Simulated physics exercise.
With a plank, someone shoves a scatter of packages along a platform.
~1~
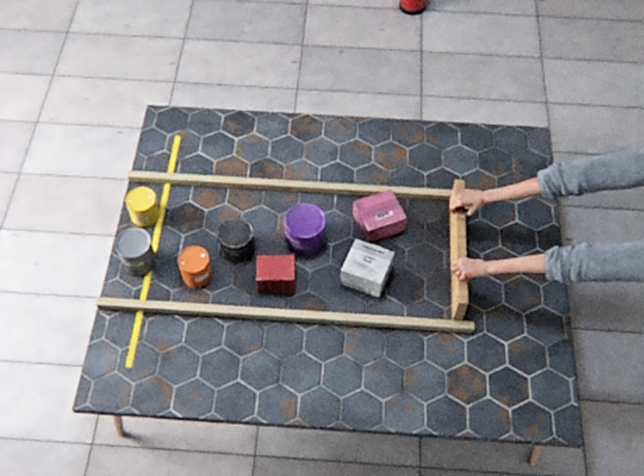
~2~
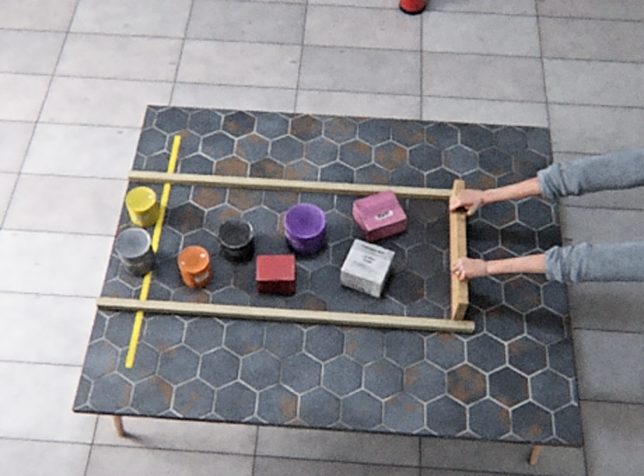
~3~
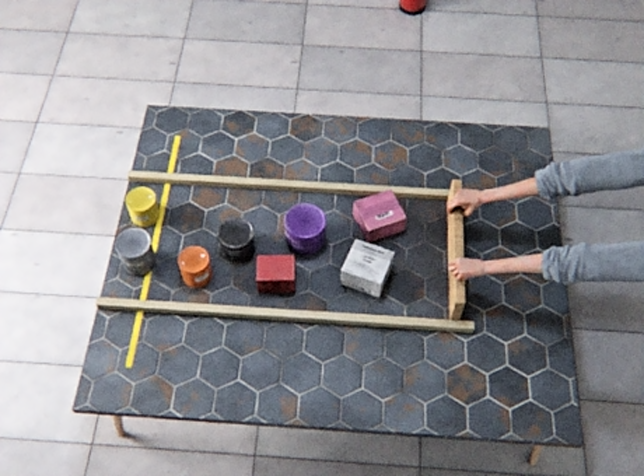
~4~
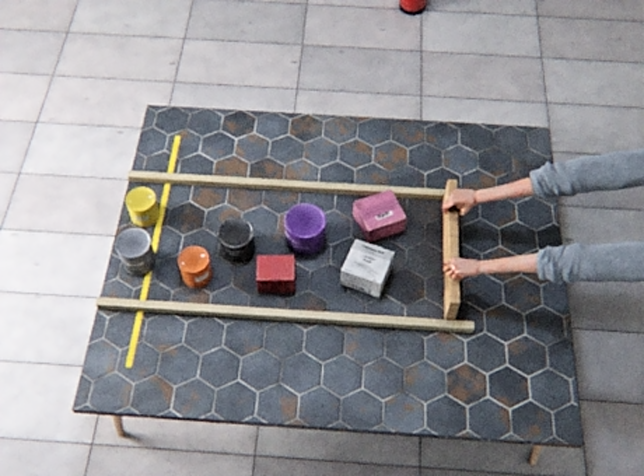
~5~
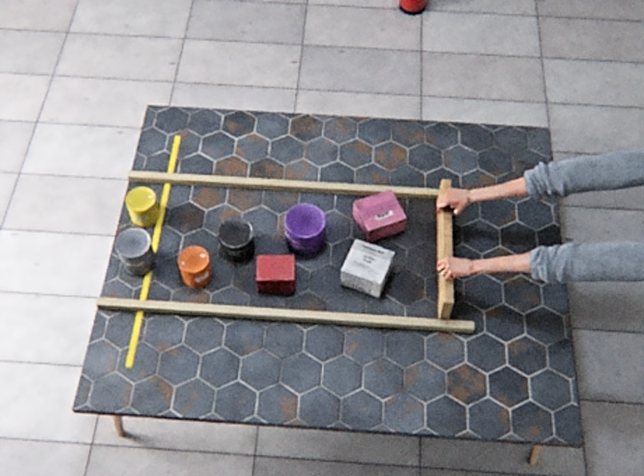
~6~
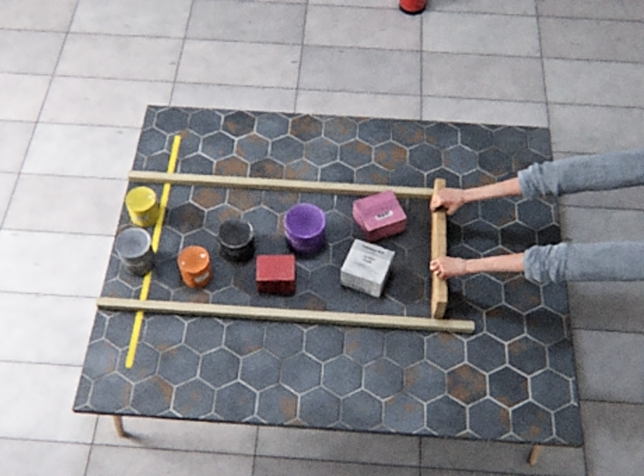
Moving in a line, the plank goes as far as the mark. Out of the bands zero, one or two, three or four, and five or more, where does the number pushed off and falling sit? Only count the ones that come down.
It sits at five or more.
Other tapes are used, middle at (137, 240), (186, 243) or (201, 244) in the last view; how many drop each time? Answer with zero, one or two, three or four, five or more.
Five or more; one to two; just one or two.
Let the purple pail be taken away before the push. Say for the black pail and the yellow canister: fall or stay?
The black pail is still up and the yellow canister goes down.
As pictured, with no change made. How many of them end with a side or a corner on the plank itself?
It's 3.
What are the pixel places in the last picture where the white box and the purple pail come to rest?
(128, 259) and (135, 223), roughly.
Early on, none off yet; yellow canister at rest near (143, 207); grey pail at rest near (137, 253); orange canister at rest near (195, 267).
Finally, the number that fall off is five or more; lost, red crate, black pail, orange canister, grey pail and yellow canister.
